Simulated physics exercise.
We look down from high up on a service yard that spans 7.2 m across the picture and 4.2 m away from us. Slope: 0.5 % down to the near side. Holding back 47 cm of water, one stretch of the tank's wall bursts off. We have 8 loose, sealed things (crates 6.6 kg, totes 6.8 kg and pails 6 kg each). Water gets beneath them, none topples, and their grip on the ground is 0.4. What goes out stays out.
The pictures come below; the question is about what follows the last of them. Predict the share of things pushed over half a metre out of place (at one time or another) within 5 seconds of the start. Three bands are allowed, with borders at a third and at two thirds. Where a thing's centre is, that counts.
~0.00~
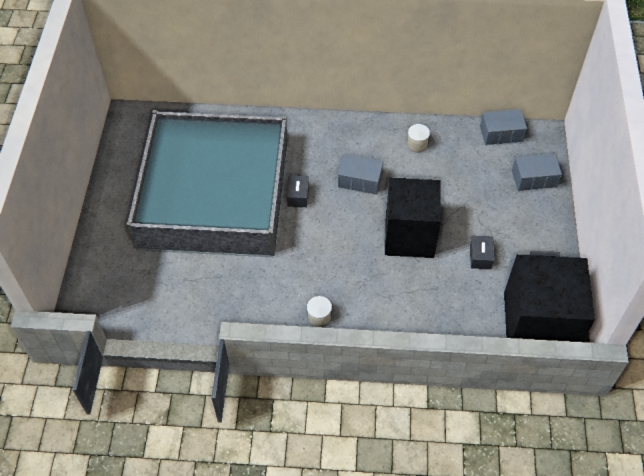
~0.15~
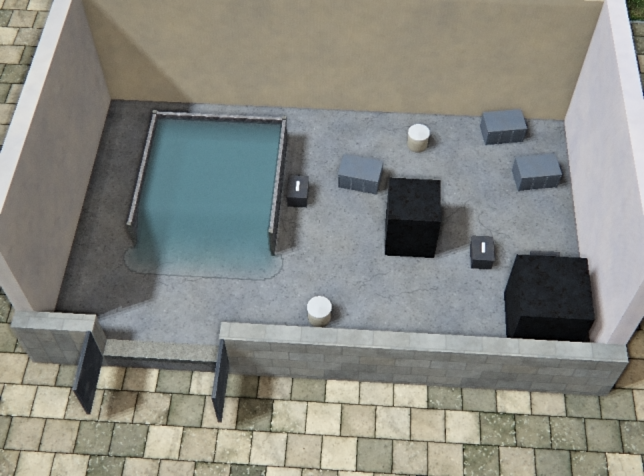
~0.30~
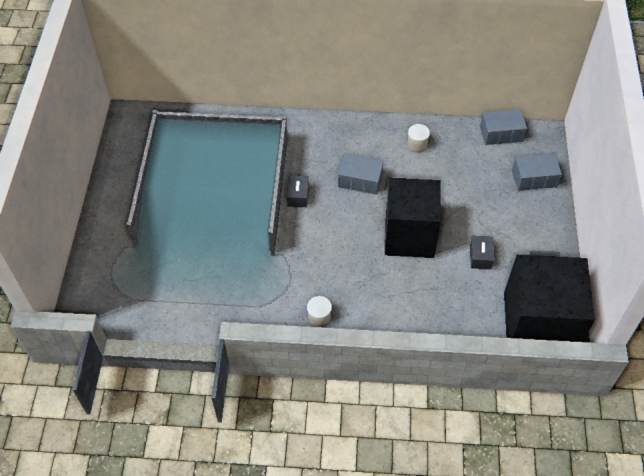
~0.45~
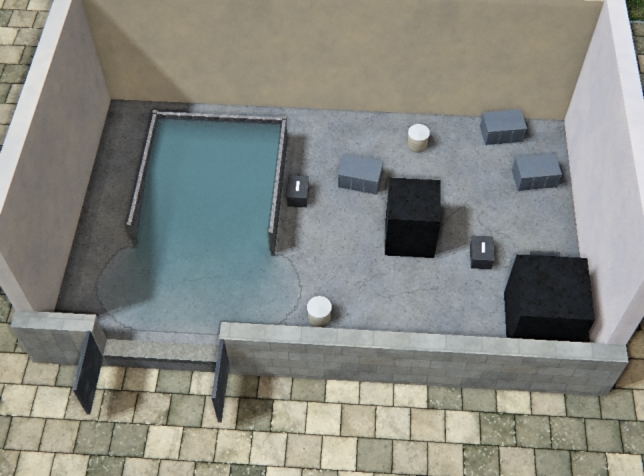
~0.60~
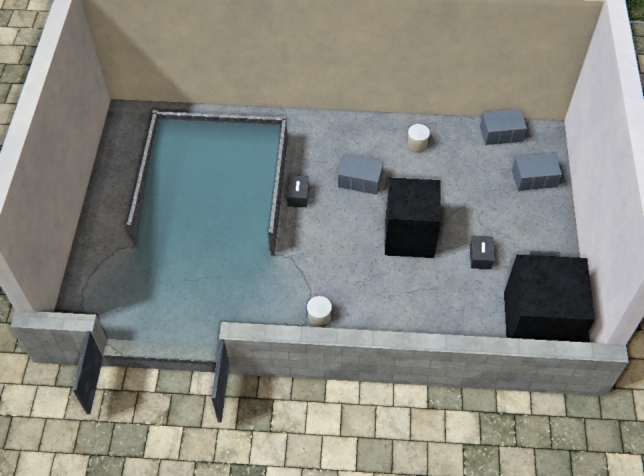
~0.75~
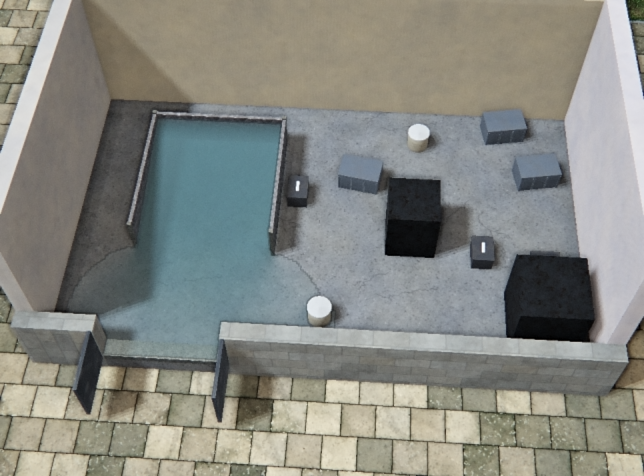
It is a low share, below a third.
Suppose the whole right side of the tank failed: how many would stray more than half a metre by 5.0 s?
In that case 7 of them.
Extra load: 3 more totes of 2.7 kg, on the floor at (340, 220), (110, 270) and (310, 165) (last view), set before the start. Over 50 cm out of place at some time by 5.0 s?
Going through them, I'd say falls short, exceeds it and finally falls short.
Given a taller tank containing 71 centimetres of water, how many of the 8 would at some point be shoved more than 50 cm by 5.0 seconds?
So the tally would be 4.
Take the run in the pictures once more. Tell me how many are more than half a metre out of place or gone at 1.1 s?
I make it 0 by then.
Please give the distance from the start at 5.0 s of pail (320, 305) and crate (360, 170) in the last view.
The first is off by 140 cm, the second by 0 cm.
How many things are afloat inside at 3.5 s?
Count at that moment: 0.
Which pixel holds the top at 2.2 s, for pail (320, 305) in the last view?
Roughly (362, 286) in the same view.
After 1.1 s 0 of 8 are over 50 cm from their spots; 0 afloat.
After 2.2 s 1 of 8 are over 50 cm from their spots; 0 afloat.
After 3.5 s 1 of 8 are over 50 cm from their spots; 0 afloat.
After 5.0 s 2 of 8 are over 50 cm from their spots, and 2 have been at some point; 0 afloat.
